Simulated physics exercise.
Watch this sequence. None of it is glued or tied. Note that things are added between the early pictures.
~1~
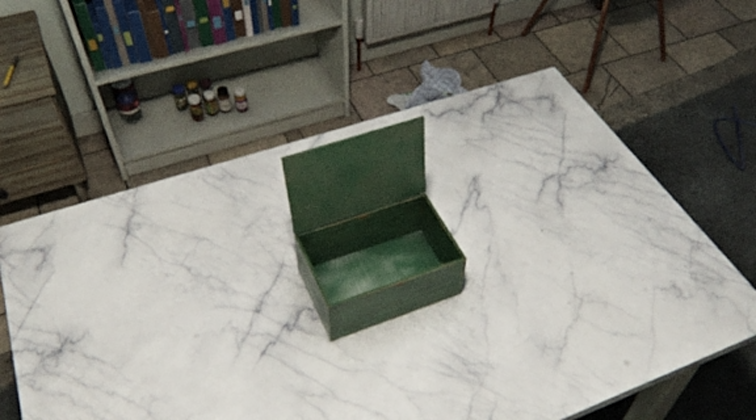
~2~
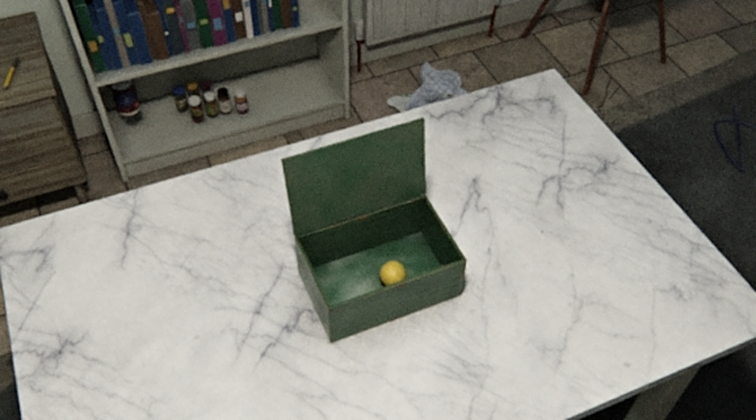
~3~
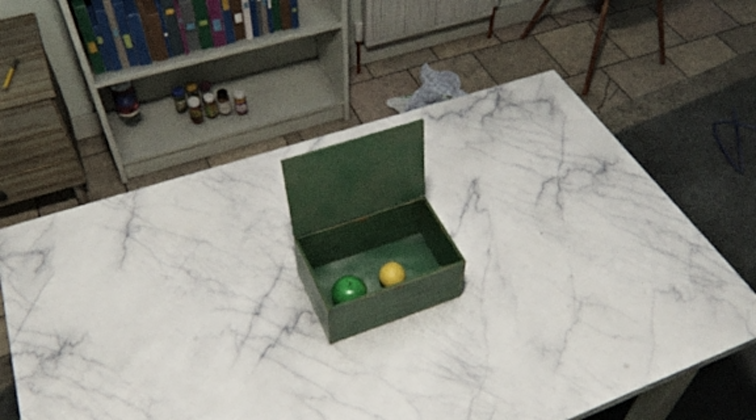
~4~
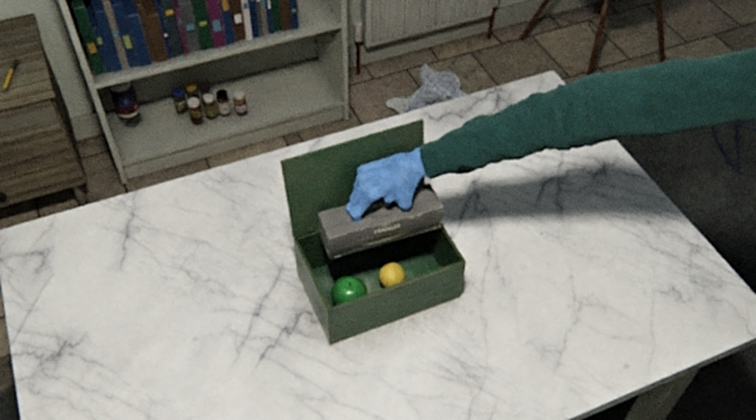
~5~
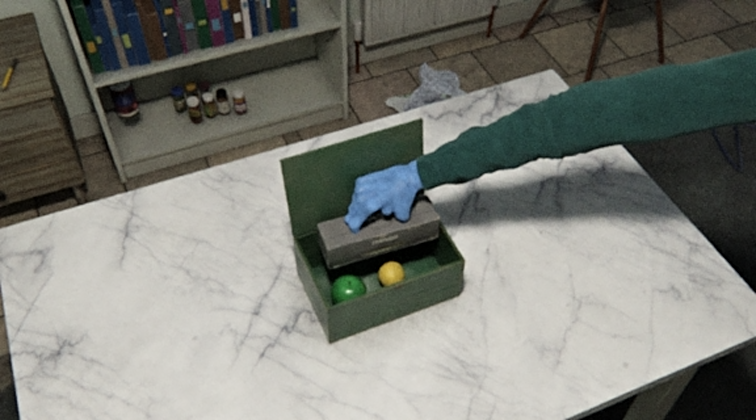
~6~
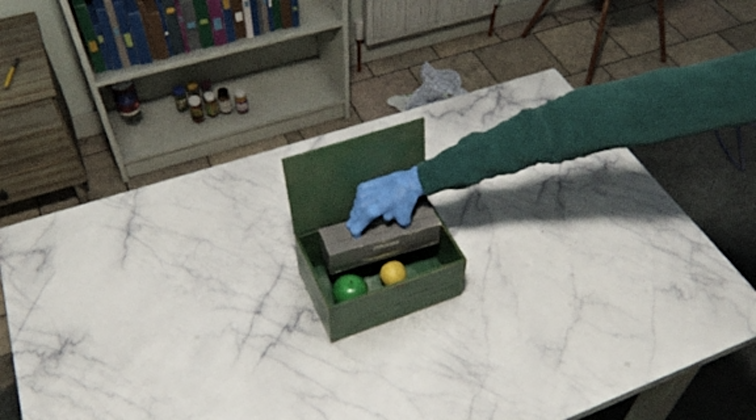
A blue-gloved hand lowers a grey carton slightly into the open green box, behind green and yellow balls.
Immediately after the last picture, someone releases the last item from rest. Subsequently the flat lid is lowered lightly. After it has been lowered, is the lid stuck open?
No.
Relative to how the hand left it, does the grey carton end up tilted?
It tips.
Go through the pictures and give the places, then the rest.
In the first picture, the last thing is not in view yet.
In the second picture, the last thing is not in view yet.
In the third picture, the last thing is not in view yet.
In the fourth picture, coming down; grey carton (381, 220).
In the fifth picture, coming down; grey carton (379, 231).
In the sixth picture, in place under the hand; grey carton (380, 236).
Then, 0.40 s on from there, grey carton on its side near (367, 258); yellow lemon shifted about its own width; green apple shifted a little.
Then, 1.30 s on from there, lid 79° above the rim; grey carton on its side near (366, 260); yellow lemon shifted about its own width; green apple shifted a little.
Then, 1.70 s on from there, lid 47° above the rim; grey carton on its side near (366, 260); yellow lemon shifted about its own width; green apple shifted a little.
Then, 2.00 s on from there, lid 12° above the rim; grey carton on its side near (366, 260); yellow lemon shifted about its own width; green apple shifted a little.
In the end, lid shut; toppled in the box, grey carton; moved from the start, yellow lemon; green apple unmoved. At the end, from the last picture's camera, grey carton near (366, 260).
